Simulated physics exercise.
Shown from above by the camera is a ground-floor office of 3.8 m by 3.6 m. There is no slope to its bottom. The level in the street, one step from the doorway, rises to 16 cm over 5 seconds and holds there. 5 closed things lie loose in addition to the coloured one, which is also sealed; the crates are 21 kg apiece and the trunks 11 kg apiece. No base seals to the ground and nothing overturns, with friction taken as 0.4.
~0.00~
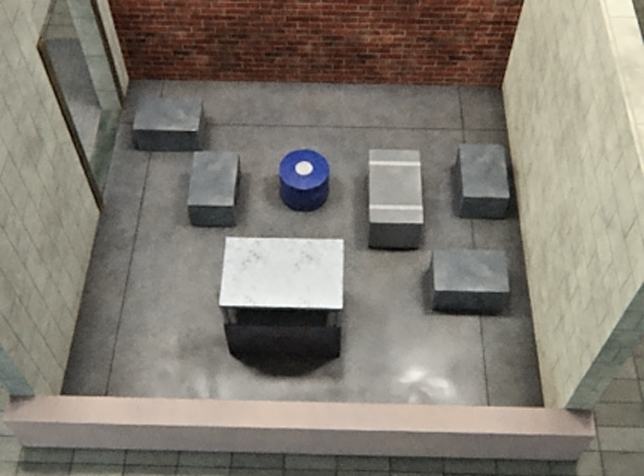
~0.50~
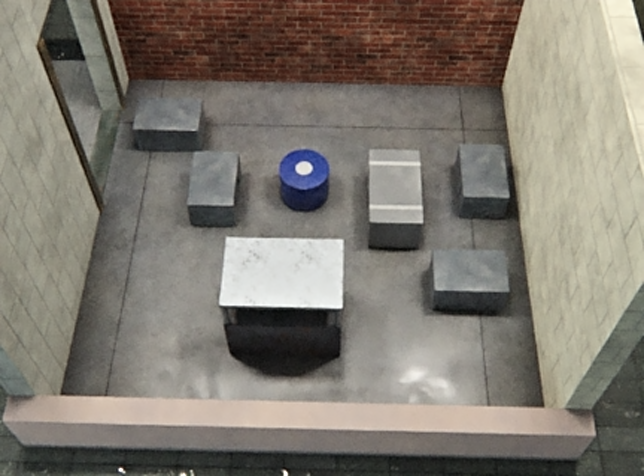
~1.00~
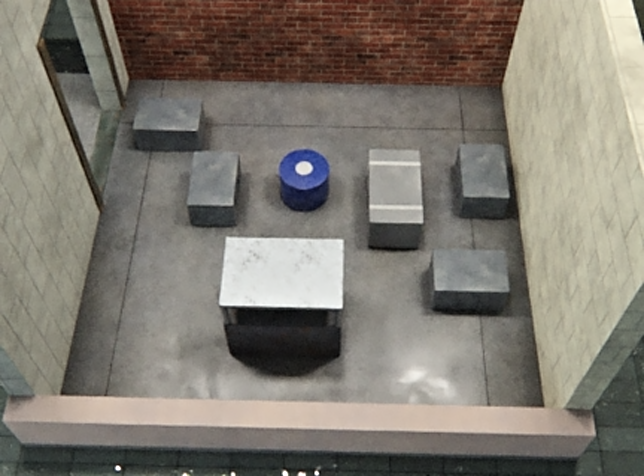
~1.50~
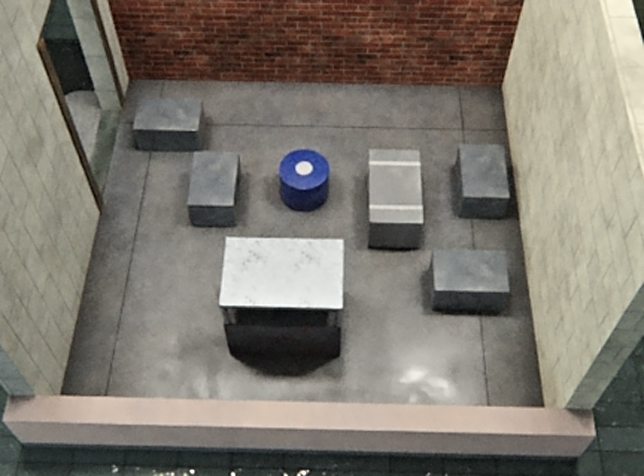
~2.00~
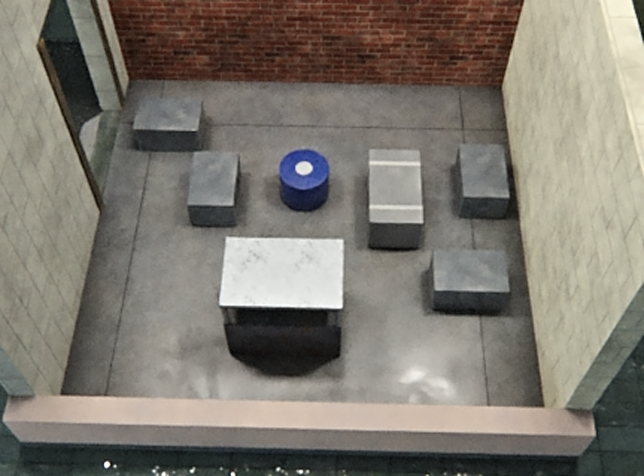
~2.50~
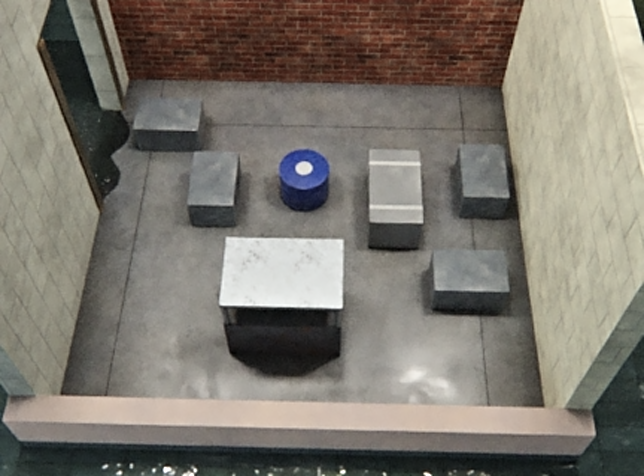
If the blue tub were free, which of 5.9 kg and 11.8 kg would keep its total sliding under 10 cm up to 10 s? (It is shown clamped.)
Only 11.8 kg is enough.
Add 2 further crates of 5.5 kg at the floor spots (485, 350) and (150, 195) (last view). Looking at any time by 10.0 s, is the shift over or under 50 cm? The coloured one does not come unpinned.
In order: Within the mark, above the mark.
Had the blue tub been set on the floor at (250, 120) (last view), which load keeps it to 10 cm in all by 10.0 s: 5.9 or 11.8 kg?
Outcome - failure with both.
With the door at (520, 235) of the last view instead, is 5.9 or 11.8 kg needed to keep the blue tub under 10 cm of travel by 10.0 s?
For that position, nothing offered succeeds.
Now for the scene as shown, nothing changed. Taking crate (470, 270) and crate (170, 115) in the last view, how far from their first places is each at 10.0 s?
Net displacement, in order: 0 cm; 140 cm.
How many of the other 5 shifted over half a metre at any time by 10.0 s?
The tally stands at 1.
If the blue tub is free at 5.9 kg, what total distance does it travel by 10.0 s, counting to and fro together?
Around 20 cm in total.
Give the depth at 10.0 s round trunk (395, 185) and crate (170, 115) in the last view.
3 and 7 cm.
After 3.5 s the blue tub would be 0 cm from its start with 5.9 kg and 0 cm from its start with 11.8 kg; 0 cm of water round it then.
After 4.5 s the blue tub would be 0 cm from its start with 5.9 kg and 0 cm from its start with 11.8 kg; 1 cm of water round it then.
After 7.0 s the blue tub would be 0 cm from its start with 5.9 kg and 0 cm from its start with 11.8 kg; 2 cm of water round it then.
After 10.0 s the blue tub would be 21 cm from its start with 5.9 kg and 0 cm from its start with 11.8 kg; 4 cm of water round it then.
